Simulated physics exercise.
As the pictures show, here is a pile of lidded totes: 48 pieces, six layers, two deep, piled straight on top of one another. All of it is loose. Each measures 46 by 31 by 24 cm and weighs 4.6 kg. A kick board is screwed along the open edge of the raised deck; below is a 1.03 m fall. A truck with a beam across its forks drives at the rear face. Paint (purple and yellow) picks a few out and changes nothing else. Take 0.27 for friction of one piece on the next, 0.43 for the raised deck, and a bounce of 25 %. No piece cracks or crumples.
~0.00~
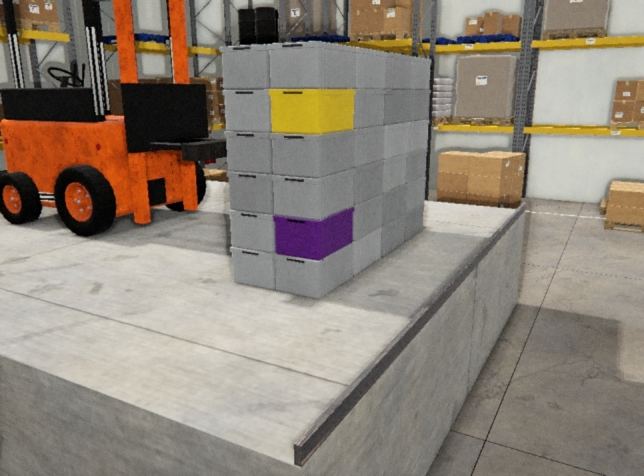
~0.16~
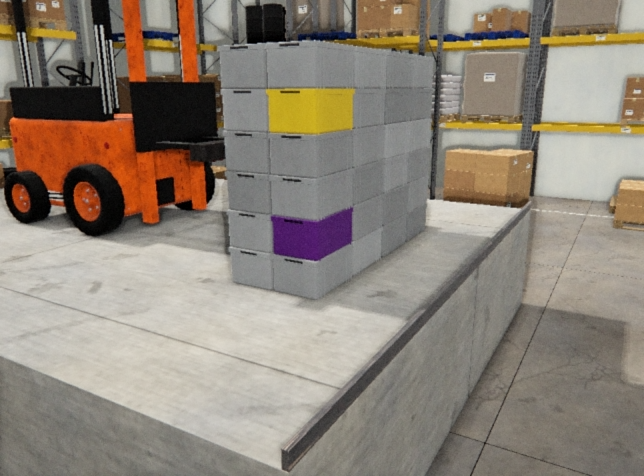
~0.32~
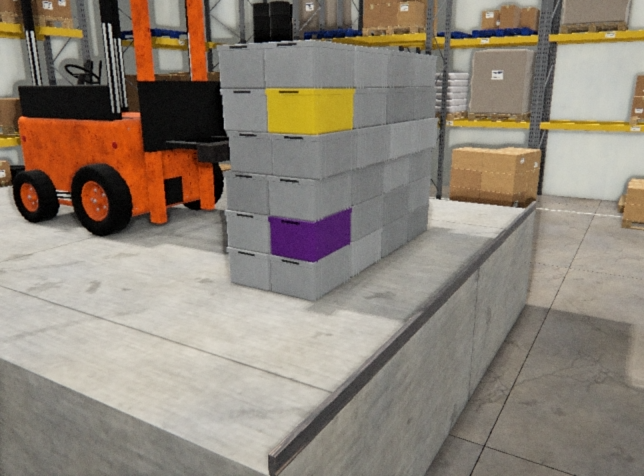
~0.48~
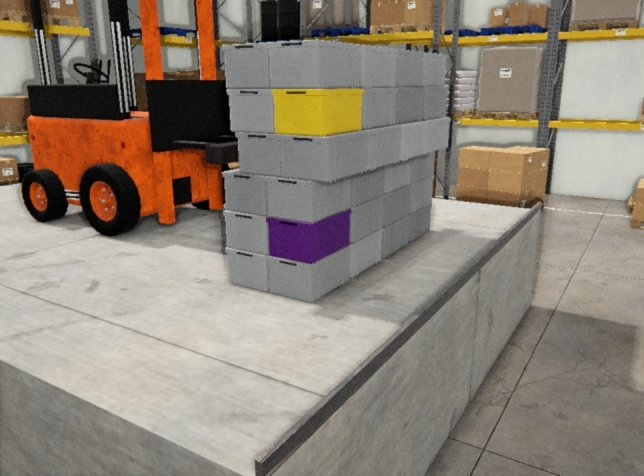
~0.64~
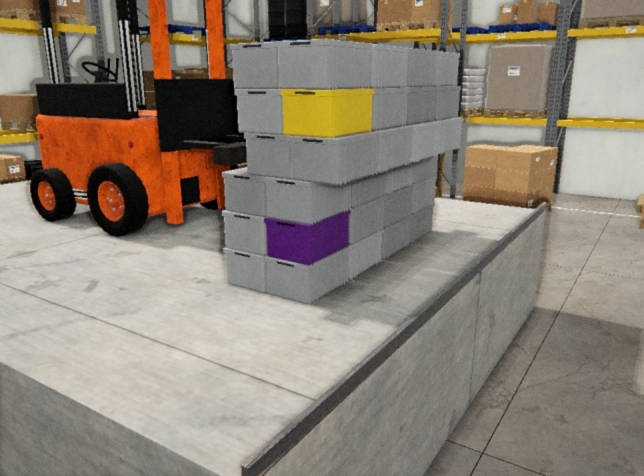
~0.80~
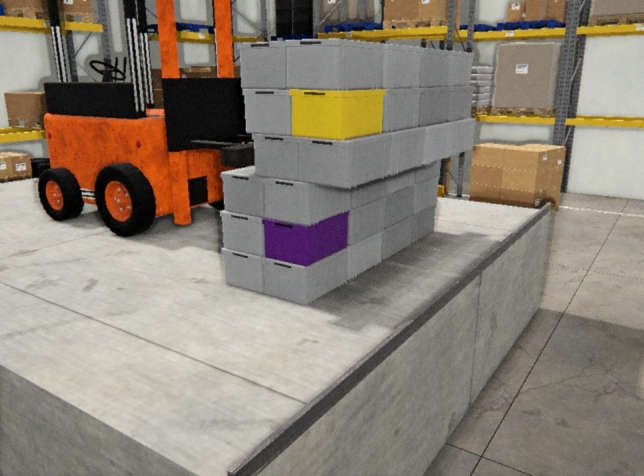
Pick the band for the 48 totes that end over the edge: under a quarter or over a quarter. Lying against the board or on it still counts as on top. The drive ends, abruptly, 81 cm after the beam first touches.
Ending over the edge: Upwards of a quarter.
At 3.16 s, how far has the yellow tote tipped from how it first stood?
Some 180°.
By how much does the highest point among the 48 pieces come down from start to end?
About 70 cm.
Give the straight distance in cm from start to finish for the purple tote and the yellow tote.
Moved: Purple 0, yellow 250.
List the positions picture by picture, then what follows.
In the first frame (each place is the centre of the face we see best; the camera moves round a little), beam (190, 153) 11 cm from the stack; purple tote (296, 239); yellow tote (293, 112); all in place.
The second frame shows beam (199, 153) 29 mm from the stack; yellow tote (291, 112).
The third frame shows beam (206, 154) 49 mm in; yellow tote (289, 112); 8 have shifted.
The fourth frame shows beam (214, 155) 13 cm in; yellow tote (296, 113) moved 7 cm; 24 have shifted.
The fifth frame shows beam (222, 157) 21 cm in; yellow tote (305, 114) moved 15 cm; 25 have shifted.
The sixth frame shows beam (230, 158) 28 cm in; yellow tote (314, 115) moved 23 cm; purple tote (284, 243); 29 have shifted.
By 1.12 s, none of the 48 totes over the edge, 31 disturbed; yellow tote tilted 44°, 13 cm lower.
By 1.66 s, 5 of the 48 totes over the edge; yellow tote on its side.
By 2.34 s, 13 of the 48 totes over the edge; yellow tote upside down.
By 3.16 s, 20 of the 48 totes over the edge; yellow tote upside down.
When it is over (3.9 s), 23 of the 48 totes over the edge; yellow tote upside down; purple tote unmoved. That is 48 per cent. In pixels of the last frame, middles, purple tote near (307, 234).
